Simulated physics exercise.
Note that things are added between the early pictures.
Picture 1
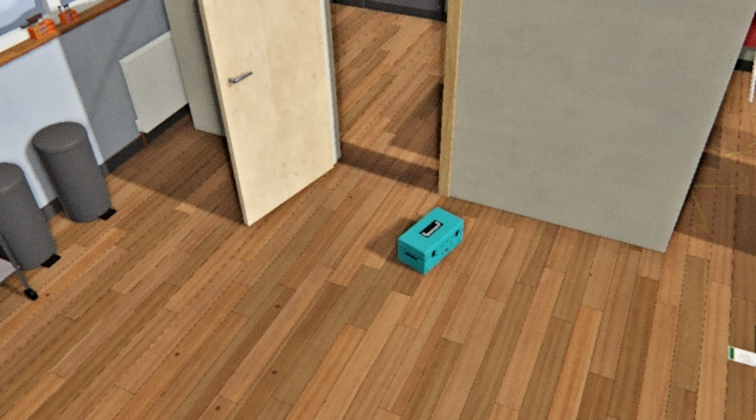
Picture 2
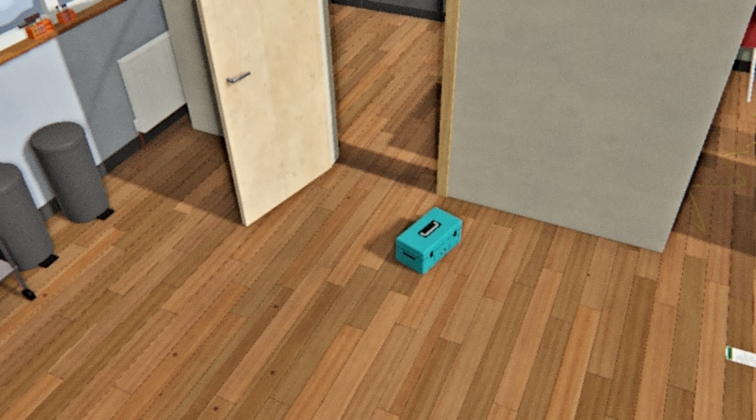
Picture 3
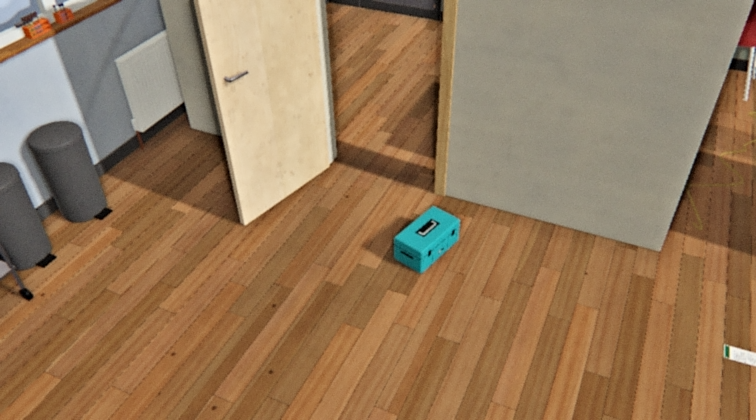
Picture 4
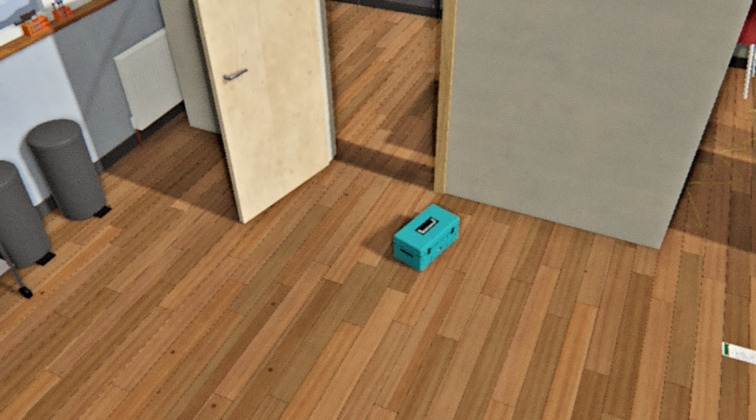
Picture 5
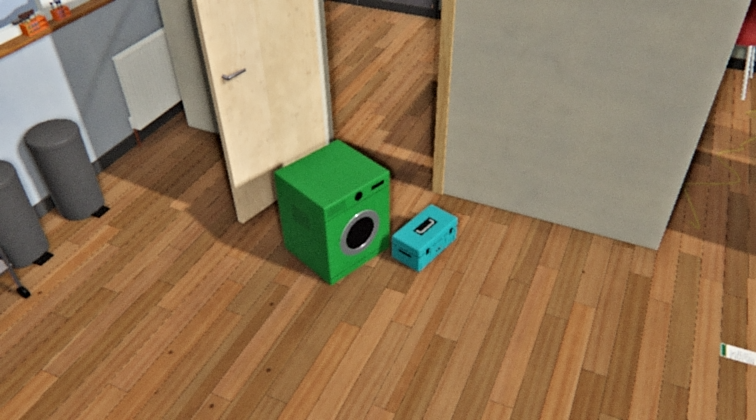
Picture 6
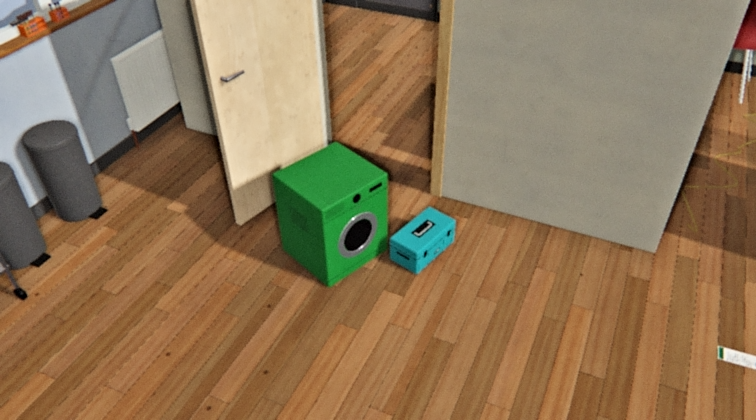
A green washing machine suddenly appeared on the wooden floor, just left of a small turquoise toolbox and in front of a wide-open door, while everything else stayed practically still.
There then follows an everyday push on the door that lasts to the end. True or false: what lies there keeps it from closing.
True.
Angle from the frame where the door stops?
Near 75° open.
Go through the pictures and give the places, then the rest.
Door wide open and still; turquoise toolbox (431, 240), in the first picture.
Door wide open and still; turquoise toolbox (429, 240), in the second picture.
Door wide open and still; turquoise toolbox (427, 239), in the third picture.
Door wide open and still; turquoise toolbox (427, 237), in the fourth picture.
Door wide open and still; turquoise toolbox (425, 237), in the fifth picture.
Door wide open and still; green appliance (333, 214); turquoise toolbox (423, 240), in the sixth picture.
Then, 0.40 s on from there, open by 100°.
Then, 0.70 s on from there, open by 91°.
Then, 0.90 s on from there, open by 83°.
Then, 1.10 s on from there, open by 76°.
In the end, open by 75°; both unmoved. At the end, from the last picture's camera, green appliance near (333, 214).
